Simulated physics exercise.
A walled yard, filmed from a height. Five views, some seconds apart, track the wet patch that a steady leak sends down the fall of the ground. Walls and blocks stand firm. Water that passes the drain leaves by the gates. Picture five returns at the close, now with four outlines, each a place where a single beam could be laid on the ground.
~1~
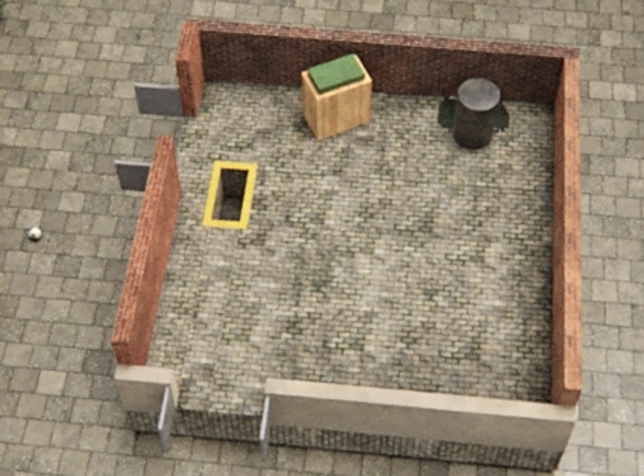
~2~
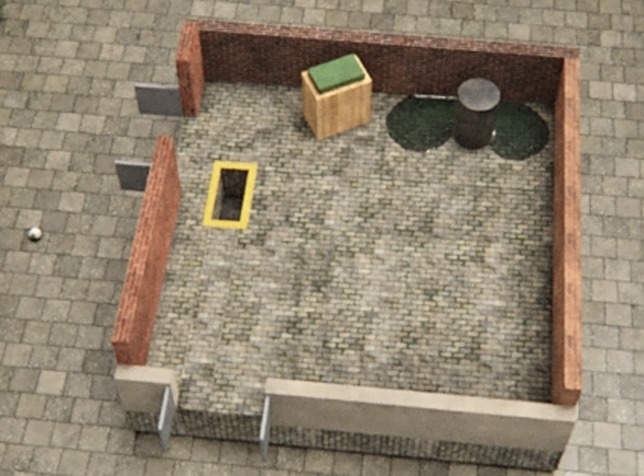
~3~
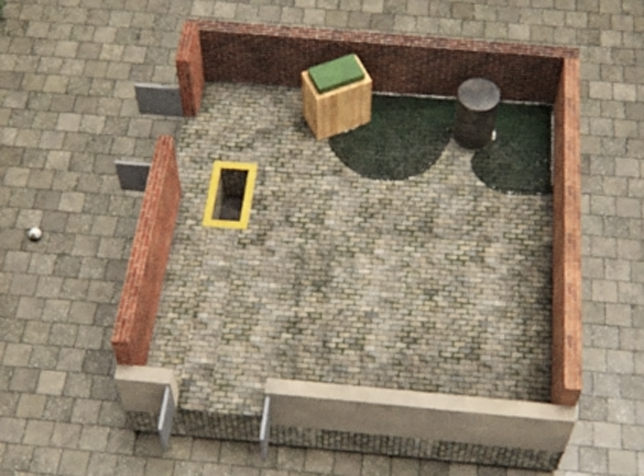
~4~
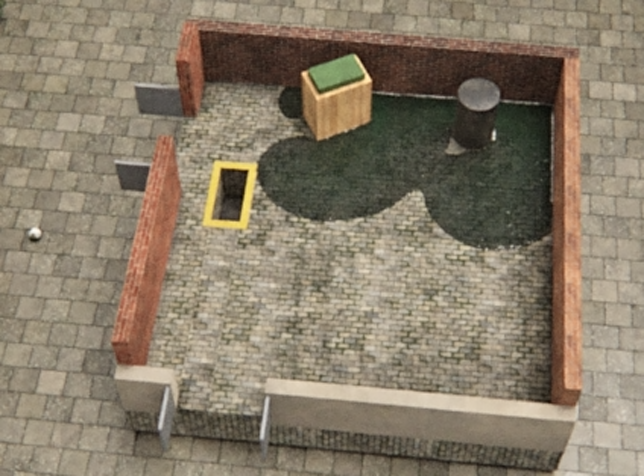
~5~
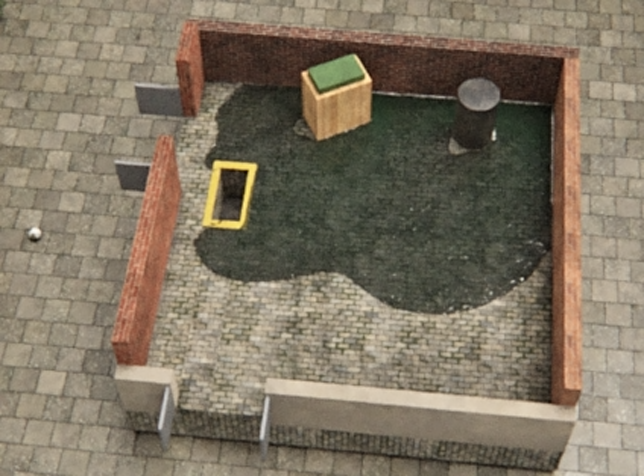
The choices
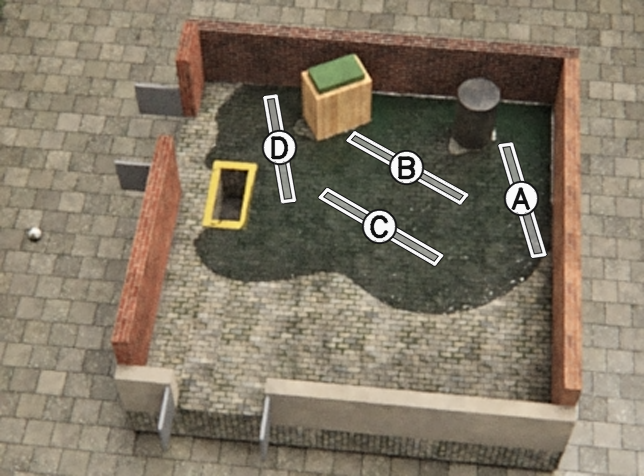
Dark green water spreading from around a dark drum across a walled paved yard, passing a wooden box and reaching a yellow-edged pit.
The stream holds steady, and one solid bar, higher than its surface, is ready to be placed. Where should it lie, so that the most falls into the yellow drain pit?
The best position is C.
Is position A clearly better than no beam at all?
No.
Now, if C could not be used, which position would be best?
Position A.
On the marked copy, A from (505, 144) to (538, 255); B from (351, 136) to (463, 198); C from (323, 193) to (438, 259); D from (270, 96) to (288, 200).
Choosing A, about 29 % of the stream runs into the yellow drain pit, about 68 % out by the gates.
Choosing B, about 18 % of the stream runs into the yellow drain pit, about 76 % out by the gates.
Choosing C, about 45 % of the stream runs into the yellow drain pit, about 52 % out by the gates.
Choosing D, about 10 % of the stream runs into the yellow drain pit, about 89 % out by the gates.
